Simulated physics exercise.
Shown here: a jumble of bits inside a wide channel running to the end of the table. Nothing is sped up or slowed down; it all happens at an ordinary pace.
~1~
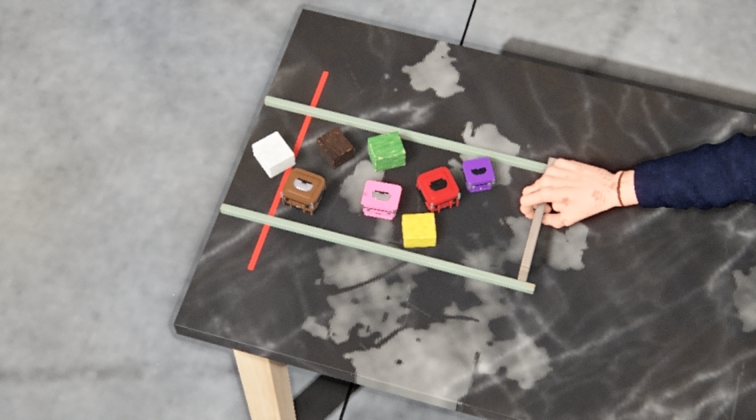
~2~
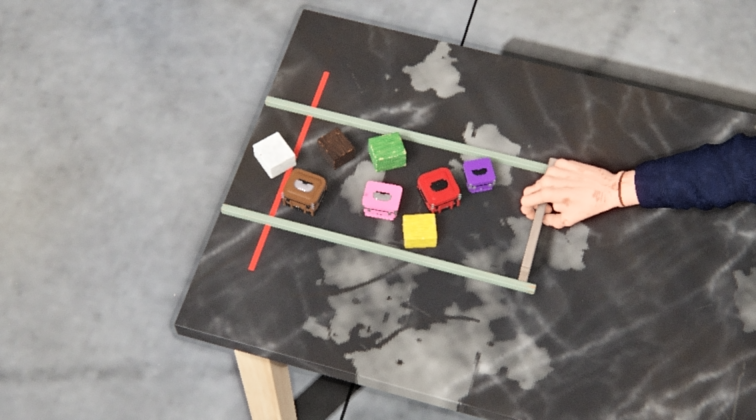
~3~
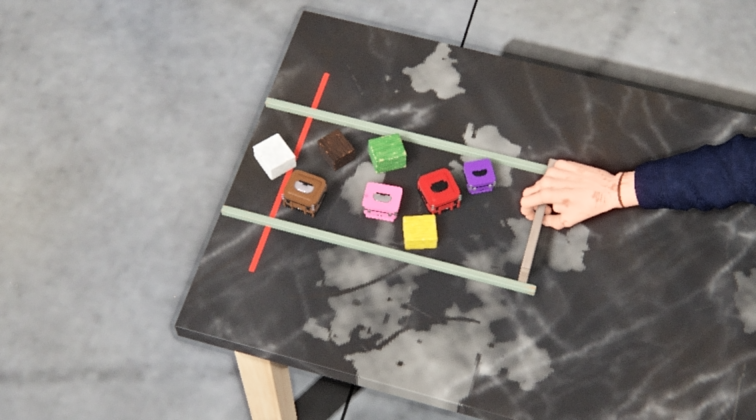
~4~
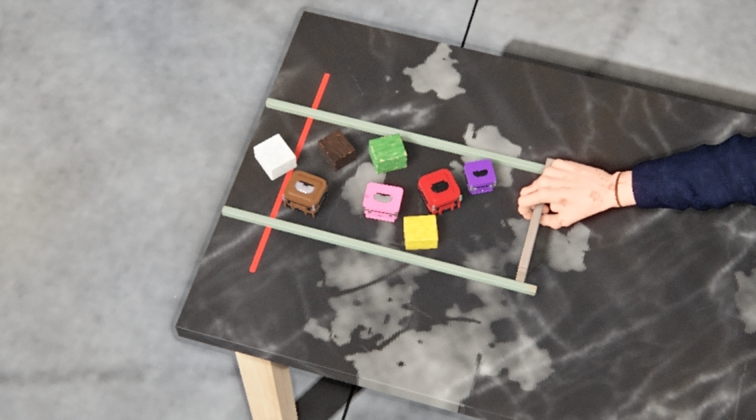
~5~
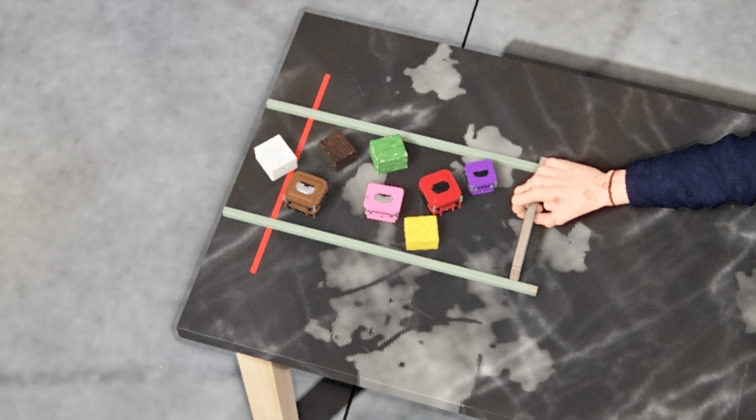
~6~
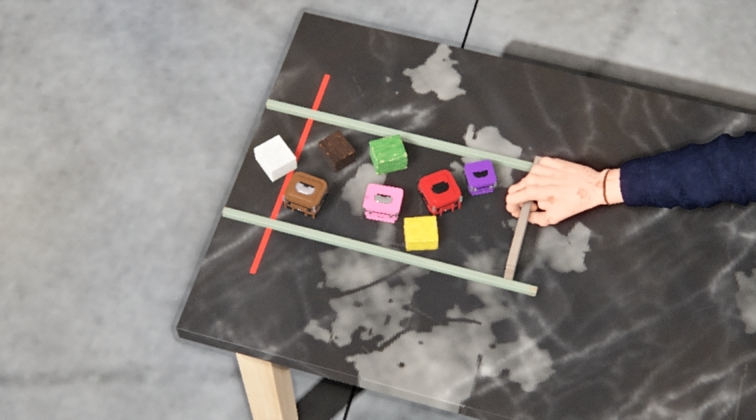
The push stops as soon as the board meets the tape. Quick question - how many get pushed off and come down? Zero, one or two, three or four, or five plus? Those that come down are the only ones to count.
Three or four, I'd say.
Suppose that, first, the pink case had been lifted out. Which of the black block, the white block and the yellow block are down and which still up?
I'd say the black block does not stay, the white block does not stay, and the yellow block stays up.
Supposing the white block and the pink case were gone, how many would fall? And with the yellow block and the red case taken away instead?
The count is 1 in one try and 1 in the other, in that order.
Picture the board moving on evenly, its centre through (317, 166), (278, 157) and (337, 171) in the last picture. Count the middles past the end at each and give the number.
Per position: 2 / 5 / 0.
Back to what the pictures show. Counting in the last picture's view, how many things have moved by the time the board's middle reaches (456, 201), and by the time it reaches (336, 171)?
The first number is 2, the next one 8.
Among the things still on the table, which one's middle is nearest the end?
It's the pink case that ends nearest.
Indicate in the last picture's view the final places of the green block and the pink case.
Green block at about (268, 114), pink case at about (240, 172).
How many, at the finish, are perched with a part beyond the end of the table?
I get 2.
A little later, none off yet; white block at rest near (276, 158); brown case at rest near (306, 195); black block at rest near (337, 151).
Next, none off yet; white block at rest near (276, 158); brown case shifted a little near (295, 193); black block shifted a little near (322, 150).
Later still, none off yet; white block shifted about its own width near (251, 153); brown case shifted well along near (234, 182); black block shifted well along near (275, 141).
When it is over, the number that fall off is three or four; down, black block, brown case and white block.
